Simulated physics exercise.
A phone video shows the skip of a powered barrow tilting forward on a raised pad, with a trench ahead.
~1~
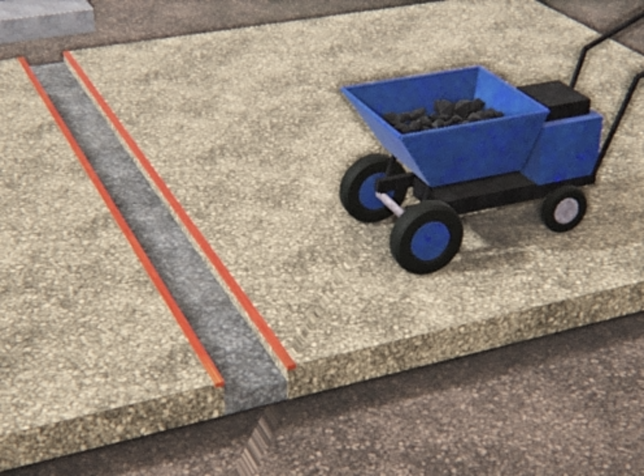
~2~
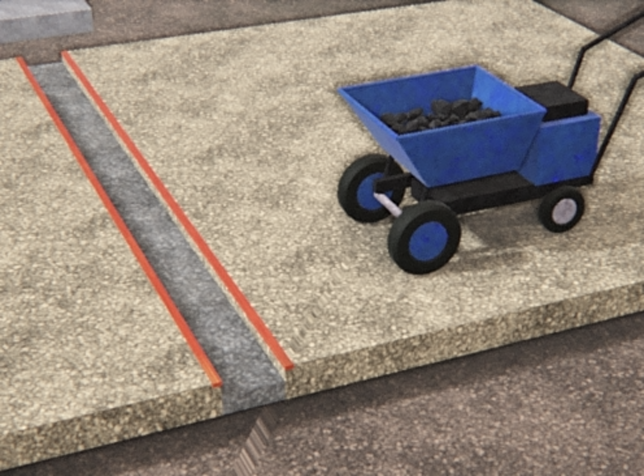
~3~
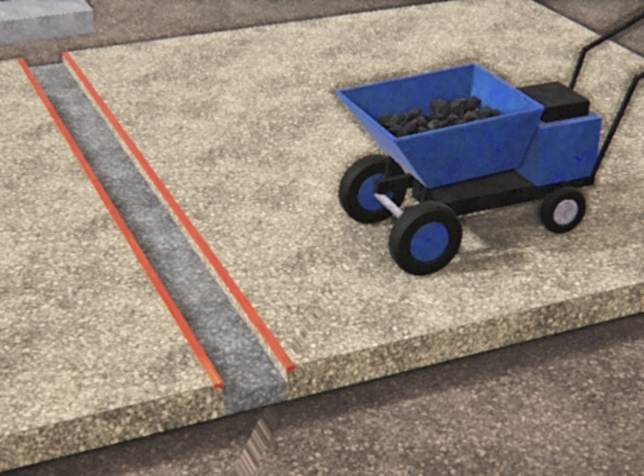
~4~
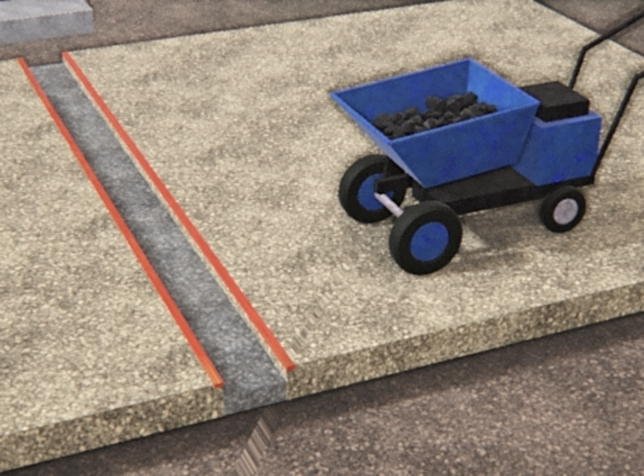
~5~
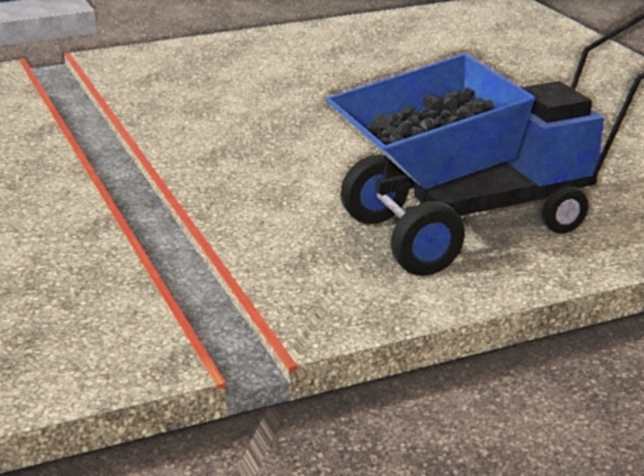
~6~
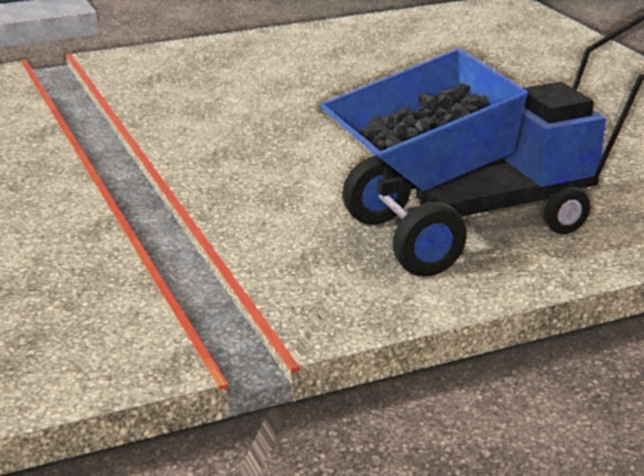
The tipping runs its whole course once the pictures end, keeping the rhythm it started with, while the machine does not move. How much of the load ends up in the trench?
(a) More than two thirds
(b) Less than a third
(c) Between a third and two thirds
The answer is b.
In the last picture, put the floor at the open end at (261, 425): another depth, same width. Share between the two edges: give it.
Estimated share: Approx. 20 %.
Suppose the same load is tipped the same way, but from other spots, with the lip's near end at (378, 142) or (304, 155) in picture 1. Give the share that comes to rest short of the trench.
That would be roughly 40 in a hundred and then roughly 0 in a hundred.
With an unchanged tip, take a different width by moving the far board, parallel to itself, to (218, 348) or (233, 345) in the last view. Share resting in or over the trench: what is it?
Roughly 20 % and 20 %.
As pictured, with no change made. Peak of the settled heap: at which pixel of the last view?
Top estimate: About (275, 253).
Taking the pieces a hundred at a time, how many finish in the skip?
My estimate is about 15 per cent.
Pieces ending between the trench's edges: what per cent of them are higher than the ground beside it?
5 in a hundred.
Just after the last frame, skip tipped well over; every one in the skip.
A moment on, skip tipped steeply; almost all in the skip; just a few falling.
Further on, skip tipped right over; roughly half in the skip; roughly a third short of the trench; about a tenth in or heaped over the trench.
When it is over, skip tipped right over; roughly a quarter in the skip; roughly two thirds short of the trench; roughly a quarter in or heaped over the trench; not one beyond it.
